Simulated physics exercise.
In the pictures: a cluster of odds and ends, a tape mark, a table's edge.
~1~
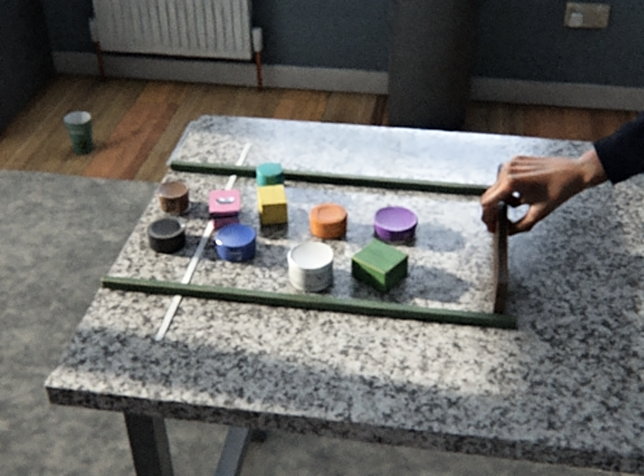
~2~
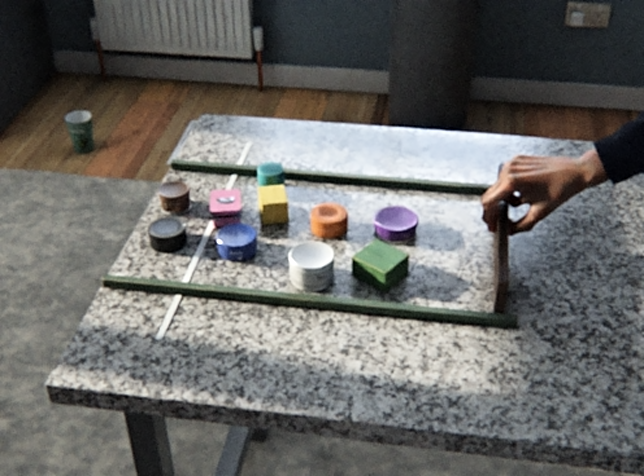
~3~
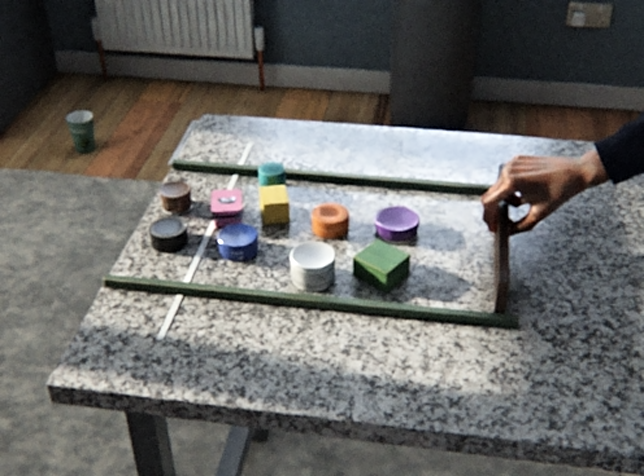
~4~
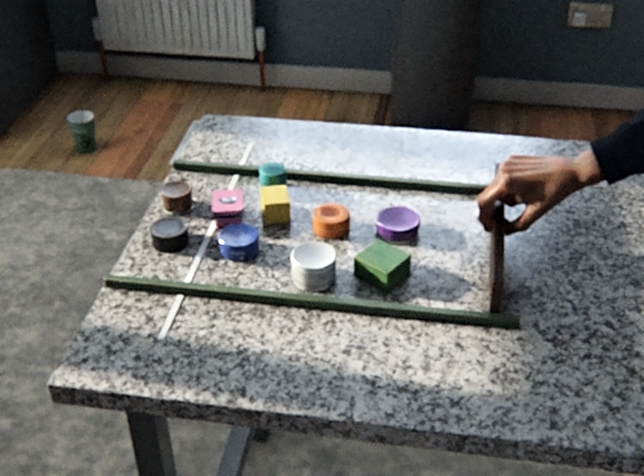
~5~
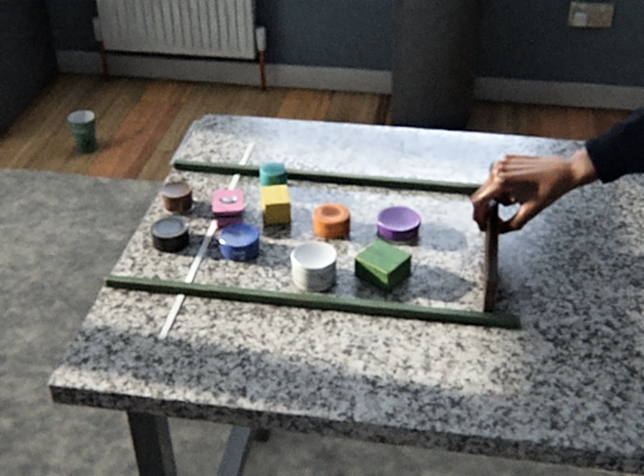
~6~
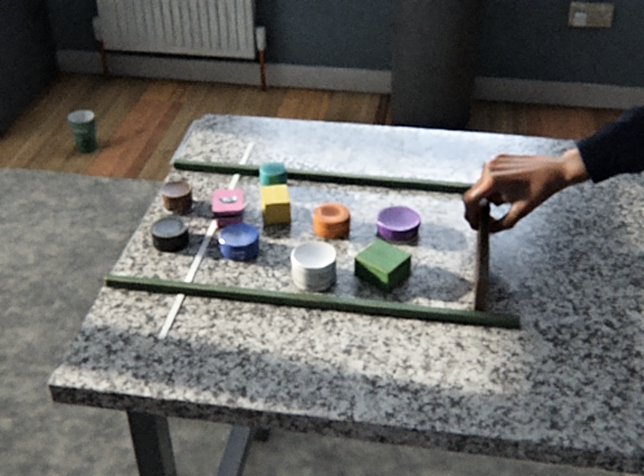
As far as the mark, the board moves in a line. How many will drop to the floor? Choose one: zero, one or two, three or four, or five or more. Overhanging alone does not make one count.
One or two.
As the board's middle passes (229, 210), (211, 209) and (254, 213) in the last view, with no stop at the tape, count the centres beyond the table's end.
The counts: 1, 2 and 0.
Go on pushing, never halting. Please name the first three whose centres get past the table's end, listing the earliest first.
Order, earliest first: Black lid, brown pot, pink case.
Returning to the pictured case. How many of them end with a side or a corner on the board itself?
Contact count: 3.
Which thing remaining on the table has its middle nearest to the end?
The pink case finishes nearest.
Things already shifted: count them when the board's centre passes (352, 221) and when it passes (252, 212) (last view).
Counting first: 5, next 10.
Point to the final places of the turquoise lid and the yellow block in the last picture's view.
Looks like one lands around (220, 172), and the other around (196, 184).
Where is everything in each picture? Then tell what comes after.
The first picture shows brown pot (174, 199); black lid (167, 235); pink case (225, 210); board (500, 235); tape (210, 227).
The second picture shows black lid (168, 234); yellow block (273, 205).
The third picture shows pink case (227, 210); board (502, 235).
The fourth picture shows brown pot (177, 198); turquoise lid (273, 180).
The fifth picture shows black lid (170, 234); white tub (314, 267).
The sixth picture shows brown pot (178, 197); black lid (170, 234); pink case (229, 209); board (483, 233); tape (213, 226).
Soon after, none off yet; brown pot at rest near (178, 197); black lid at rest near (170, 234); pink case at rest near (229, 209).
Then, none off yet; brown pot at rest near (178, 197); black lid at rest near (170, 234); pink case at rest near (223, 209).
Further on, none off yet; brown pot moved about its own width near (165, 190); black lid moved a little near (150, 230); pink case moved about its own width near (186, 201).
At rest, the number that fall off is one or two; fallen, black lid and brown pot.
